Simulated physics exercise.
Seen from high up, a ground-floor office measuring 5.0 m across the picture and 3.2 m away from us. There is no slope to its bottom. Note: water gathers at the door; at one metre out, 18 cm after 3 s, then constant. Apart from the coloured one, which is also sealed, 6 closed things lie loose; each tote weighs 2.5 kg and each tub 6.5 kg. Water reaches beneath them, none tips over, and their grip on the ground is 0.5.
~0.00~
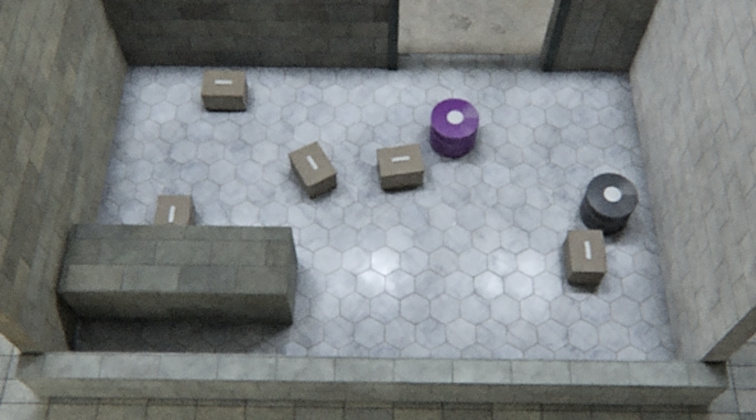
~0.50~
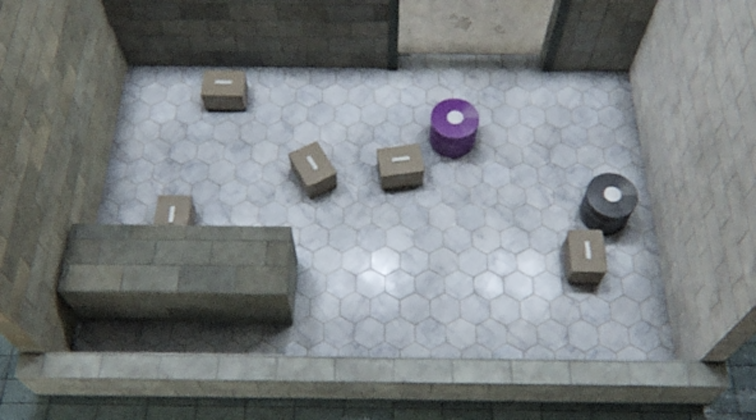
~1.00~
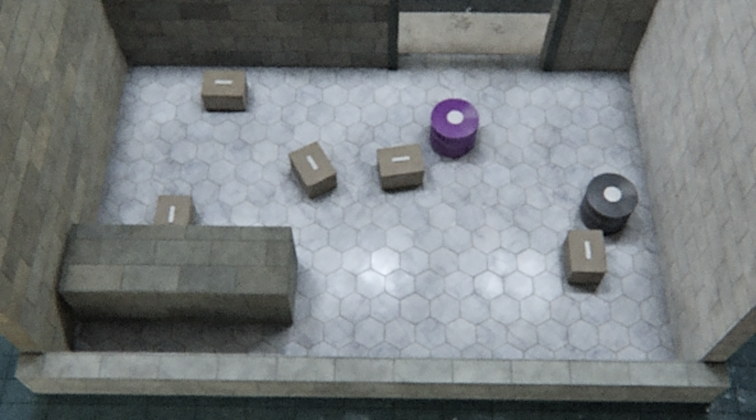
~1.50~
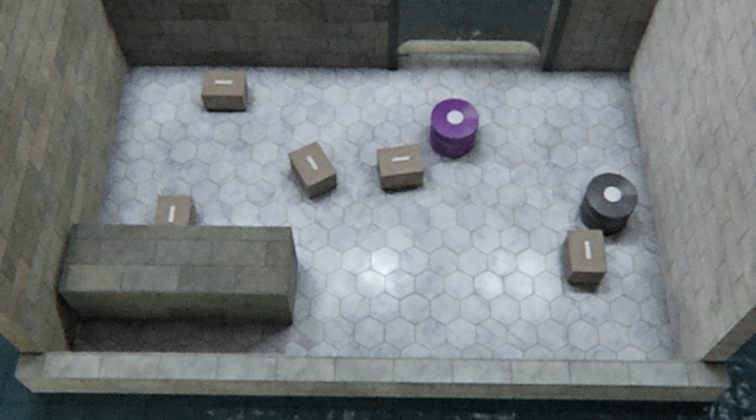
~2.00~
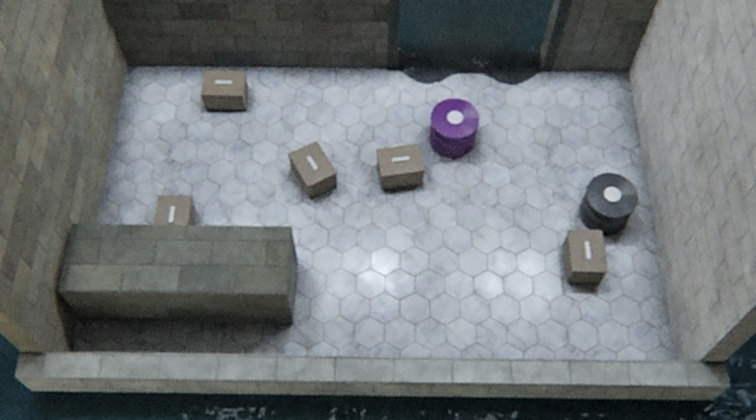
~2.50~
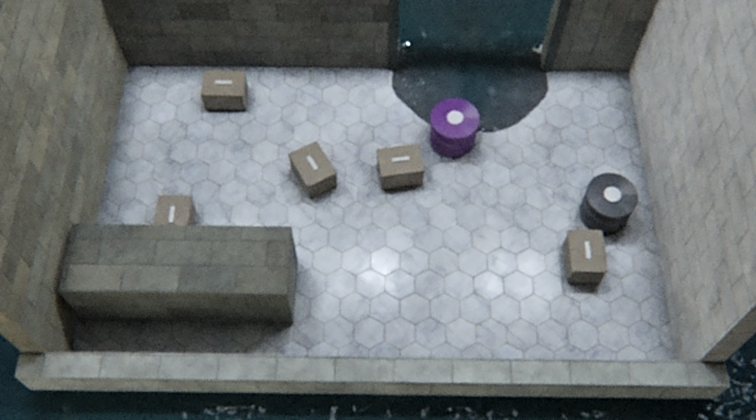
Dark water rising outside a walled room, then spreading through the doorway toward a purple tub as scattered boxes stay still.
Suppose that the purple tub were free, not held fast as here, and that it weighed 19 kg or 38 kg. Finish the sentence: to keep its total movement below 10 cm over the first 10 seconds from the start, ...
To keep it below that, only the heavier weight works.
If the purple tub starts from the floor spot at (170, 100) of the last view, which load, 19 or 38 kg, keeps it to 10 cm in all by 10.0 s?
So both weights work.
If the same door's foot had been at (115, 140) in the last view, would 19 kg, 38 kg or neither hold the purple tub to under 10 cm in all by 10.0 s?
Answer: The lower mass works.
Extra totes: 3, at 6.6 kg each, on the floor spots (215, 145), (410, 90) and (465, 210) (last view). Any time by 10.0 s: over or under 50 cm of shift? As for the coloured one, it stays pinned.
Order as asked: Stays within / goes beyond / stays within.
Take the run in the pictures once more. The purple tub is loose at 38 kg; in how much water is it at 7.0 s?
About 7 cm.
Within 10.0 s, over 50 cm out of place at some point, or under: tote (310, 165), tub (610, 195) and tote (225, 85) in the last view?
Listed order gives above limit, above limit, within limit.
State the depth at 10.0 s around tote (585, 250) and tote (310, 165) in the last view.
About 9 and 7 cm.
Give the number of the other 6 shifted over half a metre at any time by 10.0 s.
5.
After 3.5 s the purple tub would be 4 cm from its start with 19 kg and 0 cm from its start with 38 kg; 7 cm of water round it then.
After 4.5 s the purple tub would be 34 cm from its start with 19 kg and 0 cm from its start with 38 kg; 7 cm of water round it then.
After 7.0 s the purple tub would be 40 cm from its start with 19 kg and 0 cm from its start with 38 kg; 7 cm of water round it then.
After 10.0 s the purple tub would be 45 cm from its start with 19 kg and 0 cm from its start with 38 kg; 8 cm of water round it then.
